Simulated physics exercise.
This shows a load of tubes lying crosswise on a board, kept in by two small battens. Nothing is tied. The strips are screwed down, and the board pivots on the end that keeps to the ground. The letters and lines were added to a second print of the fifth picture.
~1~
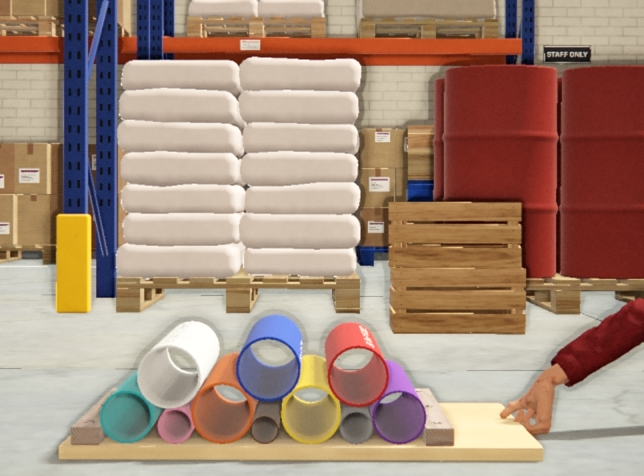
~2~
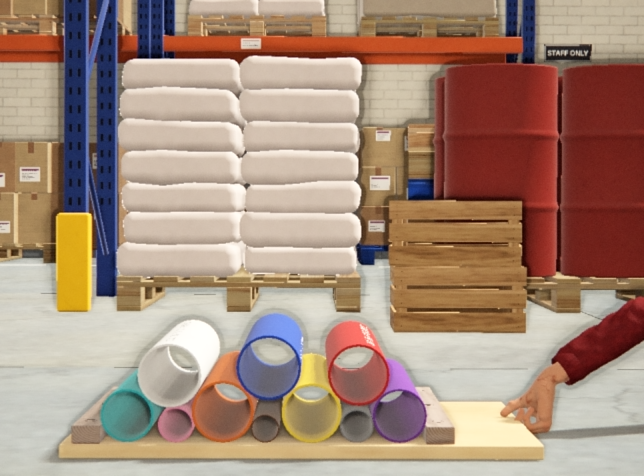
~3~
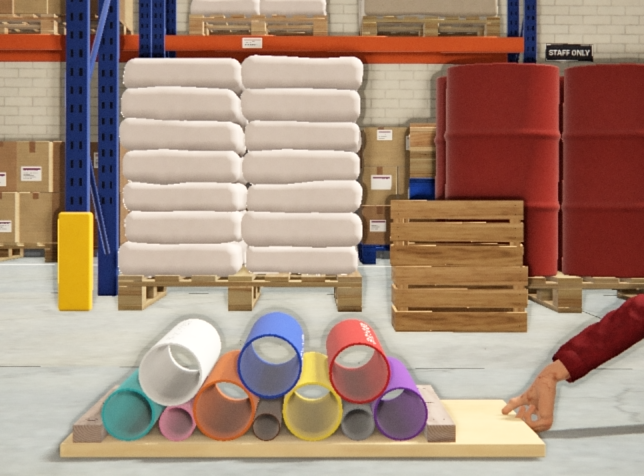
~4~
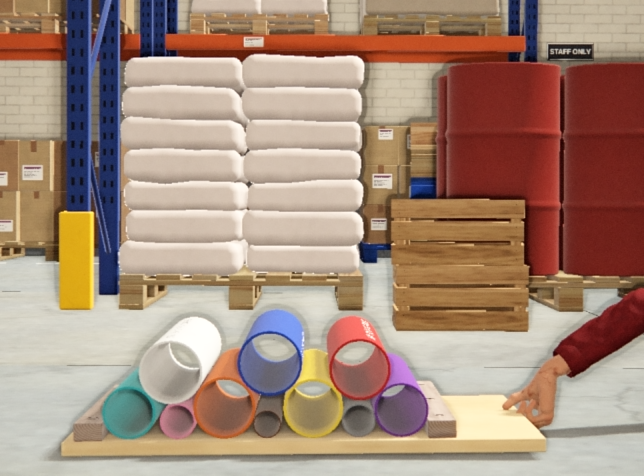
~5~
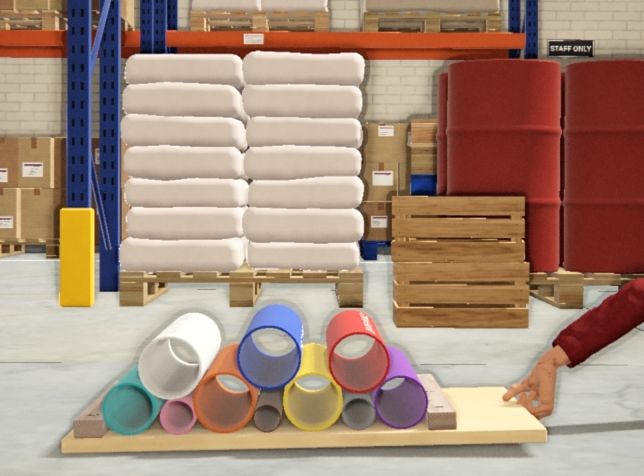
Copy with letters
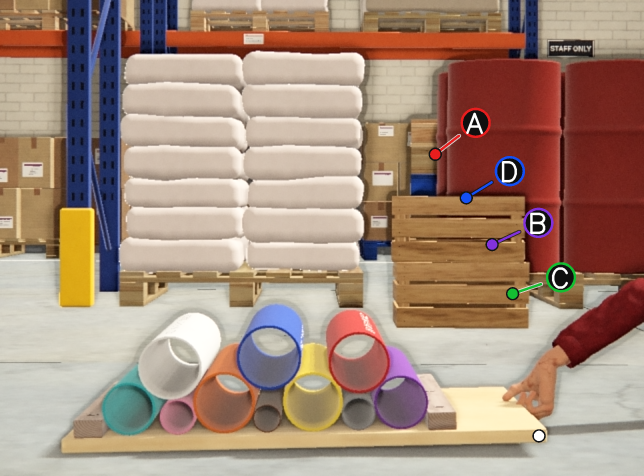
A hand slightly raises the right end of a board holding a stack of coloured tubes.
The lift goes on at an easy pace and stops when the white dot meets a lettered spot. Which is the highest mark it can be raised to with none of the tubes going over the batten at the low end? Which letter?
The answer is mark A.
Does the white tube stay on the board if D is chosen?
The white tube: Yes.
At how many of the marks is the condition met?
Four of them.
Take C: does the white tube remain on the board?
Yes, with C.
On the marked copy, A at (435, 154); B at (492, 245); C at (513, 294); D at (466, 198); the white dot at (539, 436).
Taking A. A third of the way, board at 20°.
Two thirds of the way, board at 38°.
When it is over, board at 38°, none over the low batten.
As for the rest, B none over the low batten; C none over the low batten; D none over the low batten.
